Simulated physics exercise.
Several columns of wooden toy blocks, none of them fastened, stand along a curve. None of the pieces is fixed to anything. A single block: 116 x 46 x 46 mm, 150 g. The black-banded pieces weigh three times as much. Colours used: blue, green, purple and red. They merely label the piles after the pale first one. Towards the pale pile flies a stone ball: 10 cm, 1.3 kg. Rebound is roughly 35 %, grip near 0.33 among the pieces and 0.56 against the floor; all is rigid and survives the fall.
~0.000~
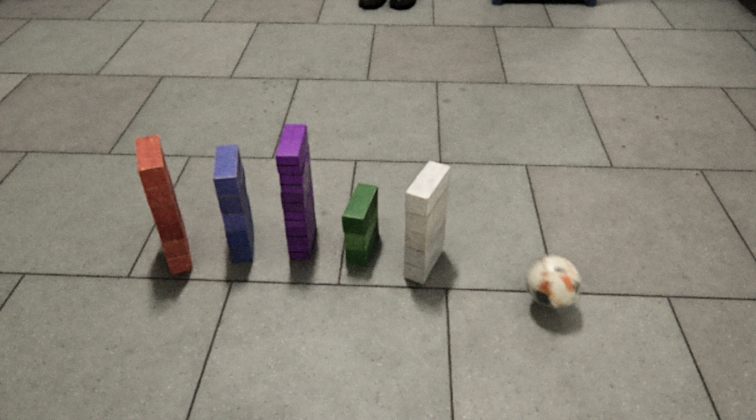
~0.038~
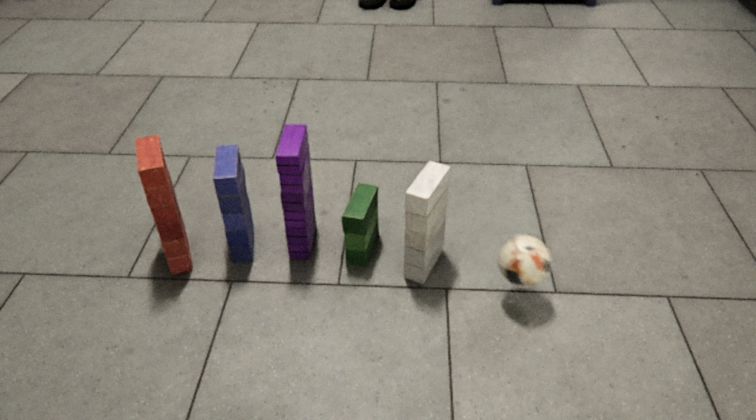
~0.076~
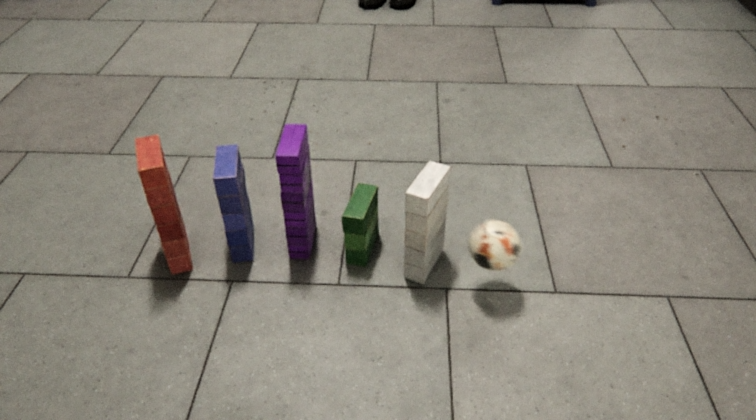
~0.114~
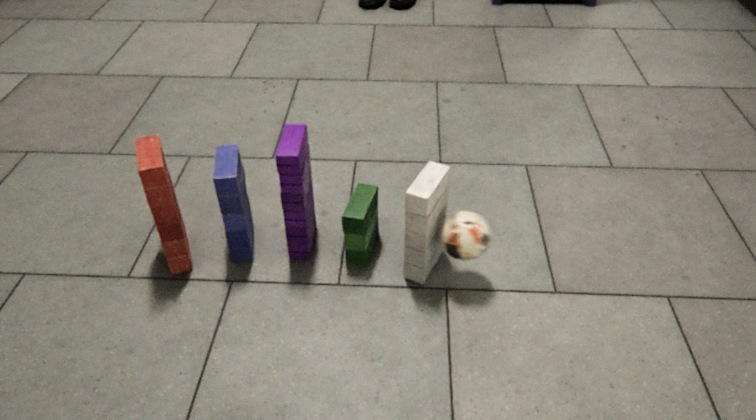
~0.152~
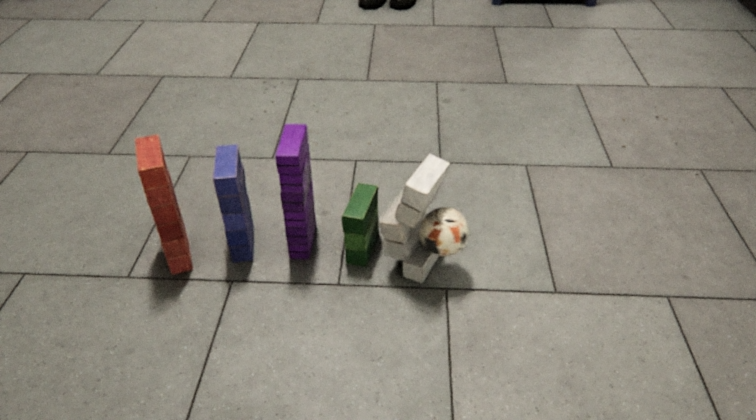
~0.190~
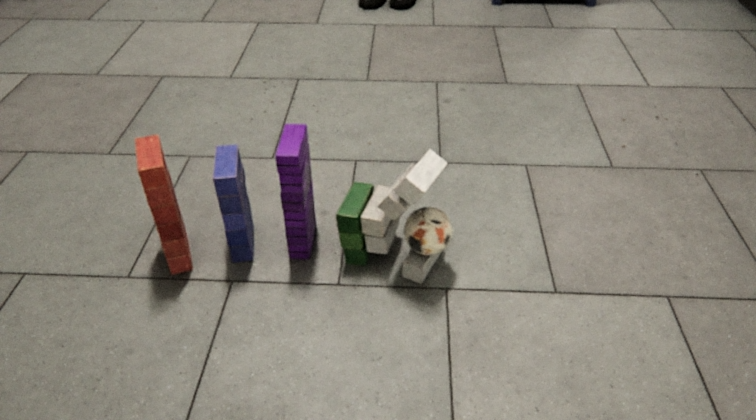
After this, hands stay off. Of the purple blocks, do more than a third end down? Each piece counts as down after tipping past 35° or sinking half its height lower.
No.
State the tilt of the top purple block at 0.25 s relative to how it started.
My estimate is close to 0°.
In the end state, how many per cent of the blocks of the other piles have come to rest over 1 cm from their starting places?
15 %.
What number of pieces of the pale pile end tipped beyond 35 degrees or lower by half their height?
I count 4 of the pale pieces.
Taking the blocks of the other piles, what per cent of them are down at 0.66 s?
10 per cent at that moment.
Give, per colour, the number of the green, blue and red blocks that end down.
Colour by colour, green has 2, blue has 0 and red has 0.
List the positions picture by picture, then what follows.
In the first picture (each place is the centre of the face we see best), ball (553, 282) 21 cm from contact, 1.9 m/s; top purple block (291, 139); top red block (148, 151); the others all in place.
In the second picture, ball (524, 261) 15 cm from contact, 1.7 m/s; top purple block (291, 139).
In the third picture, ball (494, 245) 9 cm from contact, 1.6 m/s; top purple block (291, 139).
In the fourth picture, ball (464, 236) 26 mm from contact, 1.6 m/s; top purple block (291, 139).
In the fifth picture, ball (444, 232) after contact, 1.0 m/s; top purple block (291, 139); the others all in place.
In the sixth picture, ball (428, 231) after contact, 0.8 m/s; top purple block (291, 139); top green block (355, 198) moved 11 mm; steepest lean 3°, the block at (350, 241); 3 have shifted.
By 0.25 s, 4 of the pale pile down; none of the 6 purple blocks down (0 of 20 in all colours); top purple block unmoved; top green block tilted 16°.
By 0.42 s, 4 of the pale pile down; none of the 6 purple blocks down (1 of 20 in all colours); top purple block unmoved; top green block tilted 16°, 21 mm lower.
By 0.66 s, 4 of the pale pile down; none of the 6 purple blocks down (2 of 20 in all colours); top purple block unmoved; top green block 46 mm lower.
When it is over (1.4 s), 4 of the pale pile down; none of the 6 purple blocks down (2 of 20 in all colours); top purple block unmoved; top green block 46 mm lower. That is 0 per cent. In pixels of the last frame, middles, top purple block near (292, 149), top green block near (323, 218).
